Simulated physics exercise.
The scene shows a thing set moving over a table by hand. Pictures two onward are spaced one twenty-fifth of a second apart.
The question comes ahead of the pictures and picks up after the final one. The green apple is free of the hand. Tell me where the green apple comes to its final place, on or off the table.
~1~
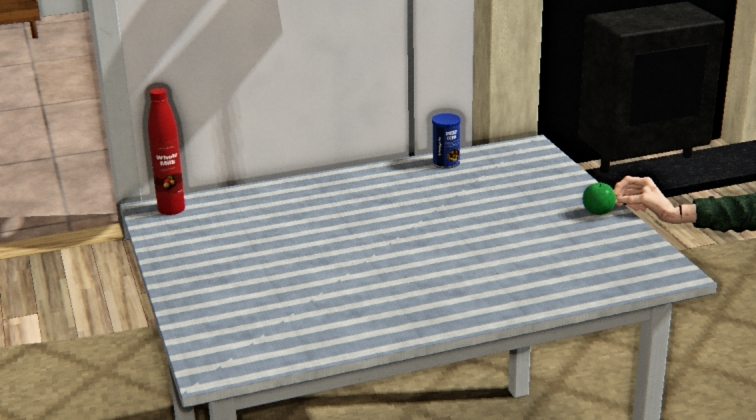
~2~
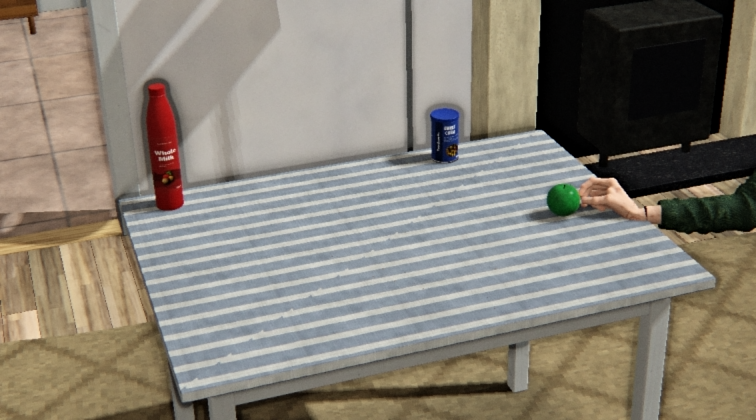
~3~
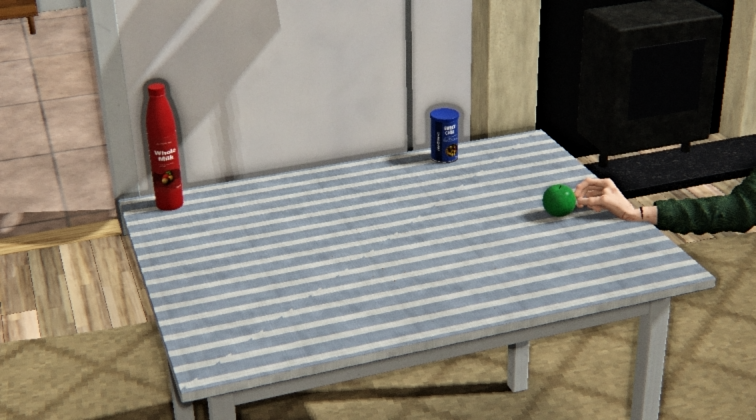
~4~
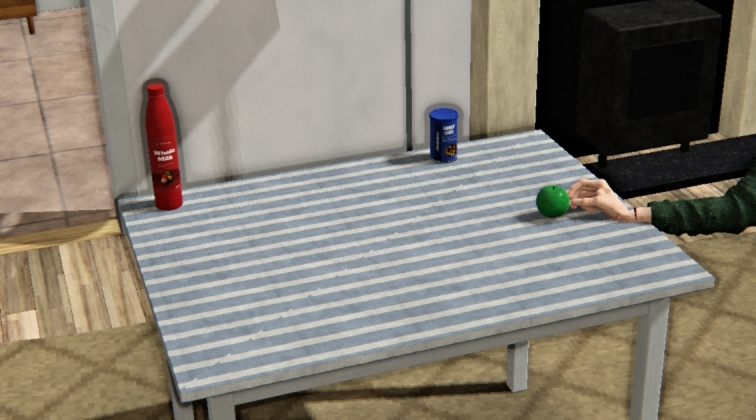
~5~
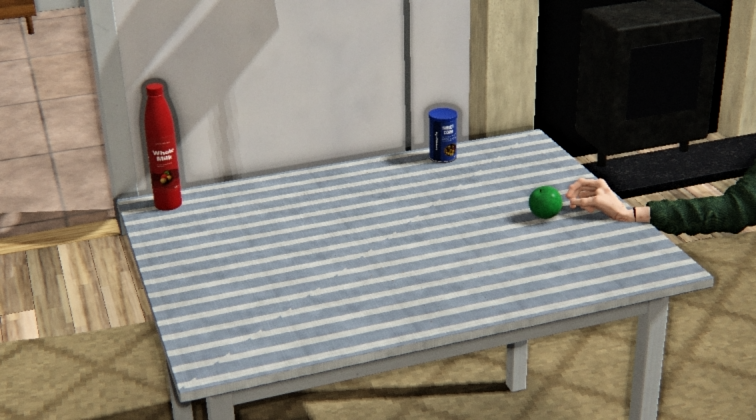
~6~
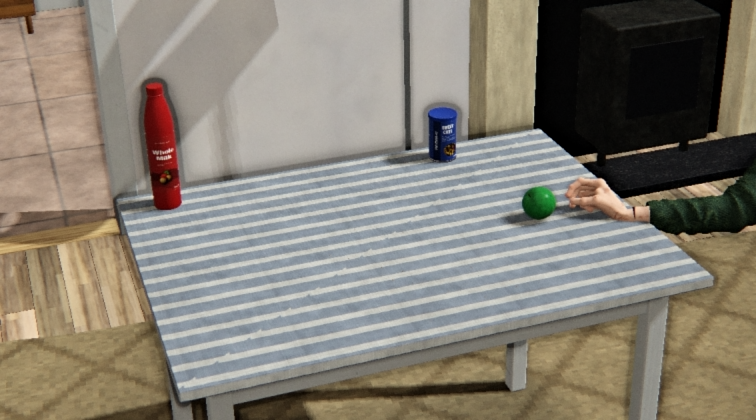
On the table.
Then, 0.20 s past the last view, green apple displaced about its own width near (511, 209).
Then, 0.40 s past the last view, green apple displaced well along near (489, 212).
Then, 0.70 s past the last view, green apple displaced well along near (467, 217).
Finally, moved from the start, green apple. Final places as the last picture's camera would see them, green apple near (459, 219).
